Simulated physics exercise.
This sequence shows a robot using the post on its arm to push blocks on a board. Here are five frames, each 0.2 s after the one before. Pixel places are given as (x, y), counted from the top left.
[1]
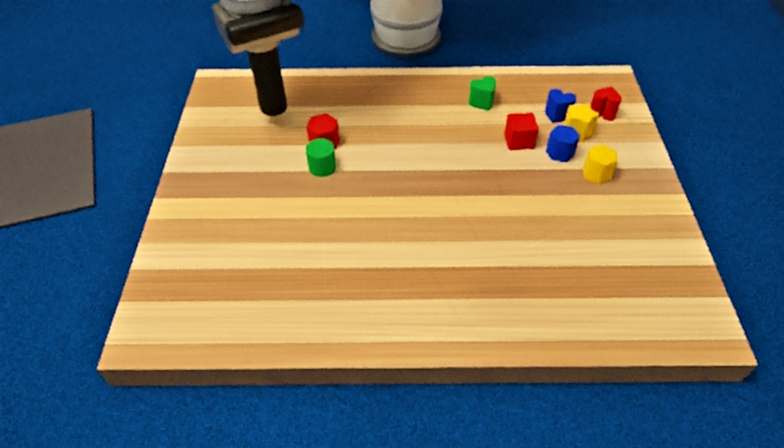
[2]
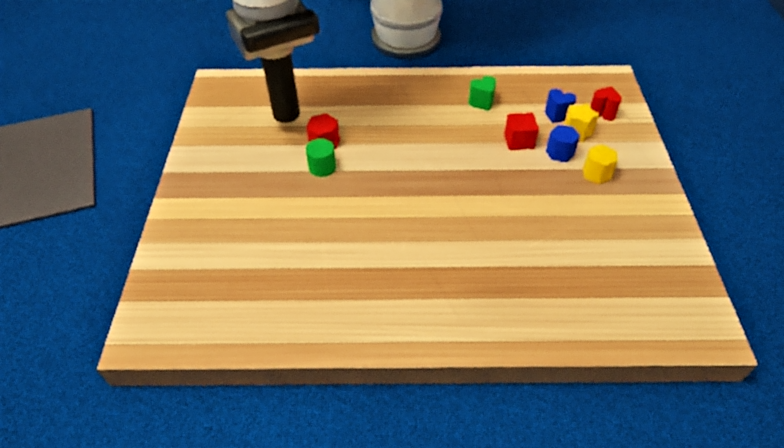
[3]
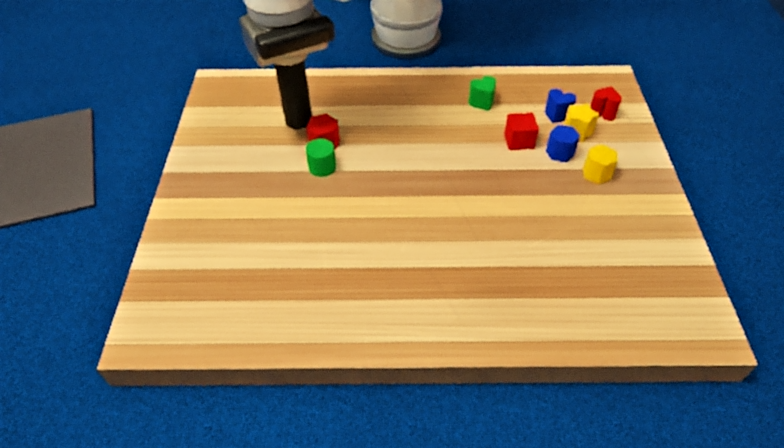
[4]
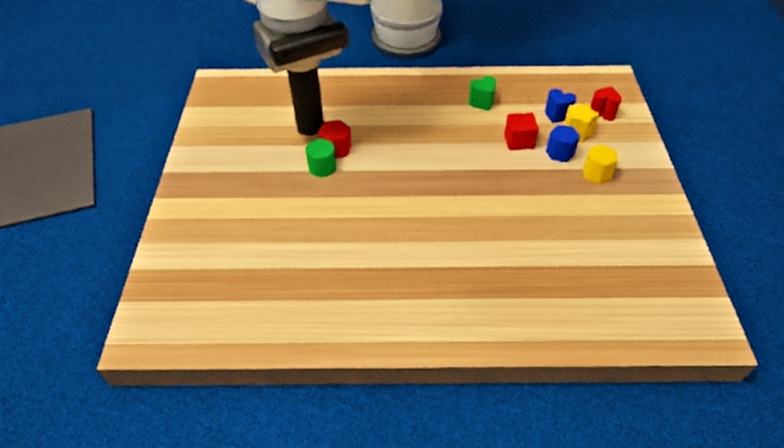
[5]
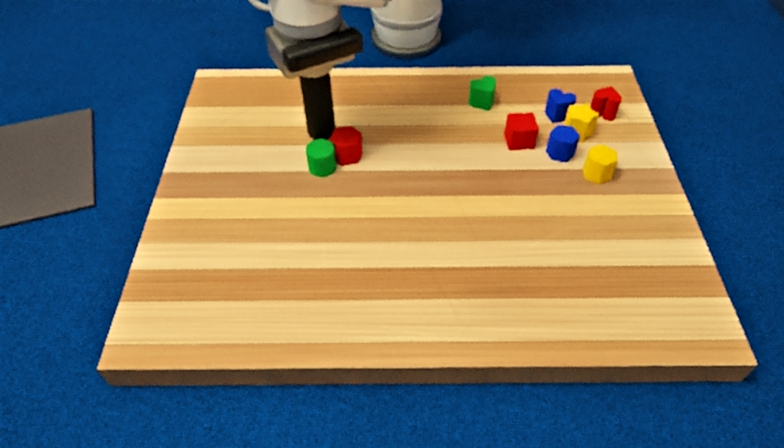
In the video, a robot arm moves its dark post right and toward the viewer across a wooden board of colored blocks, then pushes a red six-sided block the same way, while the green circular block beside it stays in place.
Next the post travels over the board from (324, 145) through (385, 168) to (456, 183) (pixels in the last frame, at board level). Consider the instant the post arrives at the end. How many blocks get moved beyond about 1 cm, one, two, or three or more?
I foresee one block being moved.
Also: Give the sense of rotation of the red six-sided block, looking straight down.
It swings round clockwise.
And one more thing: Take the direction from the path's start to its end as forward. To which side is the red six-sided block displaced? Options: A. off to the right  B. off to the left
The one that fits is A, off to the right.
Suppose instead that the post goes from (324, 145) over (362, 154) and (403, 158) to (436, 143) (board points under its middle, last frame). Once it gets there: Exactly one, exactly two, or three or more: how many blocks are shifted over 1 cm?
In total, one block gets moved by over 1 cm.
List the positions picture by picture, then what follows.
Lower end of the post at (274, 108), tops of blocks, green circular block at (320, 148), red six-sided block at (322, 123), in the first frame.
Post at (287, 114), blocks as before, in the second frame.
Post at (299, 121), blocks as before, in the third frame.
Post at (311, 127), red six-sided block at (334, 129), in the fourth frame.
Post at (322, 132), green circular block at (320, 148), red six-sided block at (346, 136), in the fifth frame.
On the path given first. One third of the way, post at (363, 148); red six-sided block at (382, 156), turned 30° clockwise.
Two thirds of the way, post at (408, 161); red six-sided block at (418, 176), turned 80° clockwise.
At the end, post at (458, 171); green circular block not moved; red six-sided block at (430, 182), turned 140° clockwise.
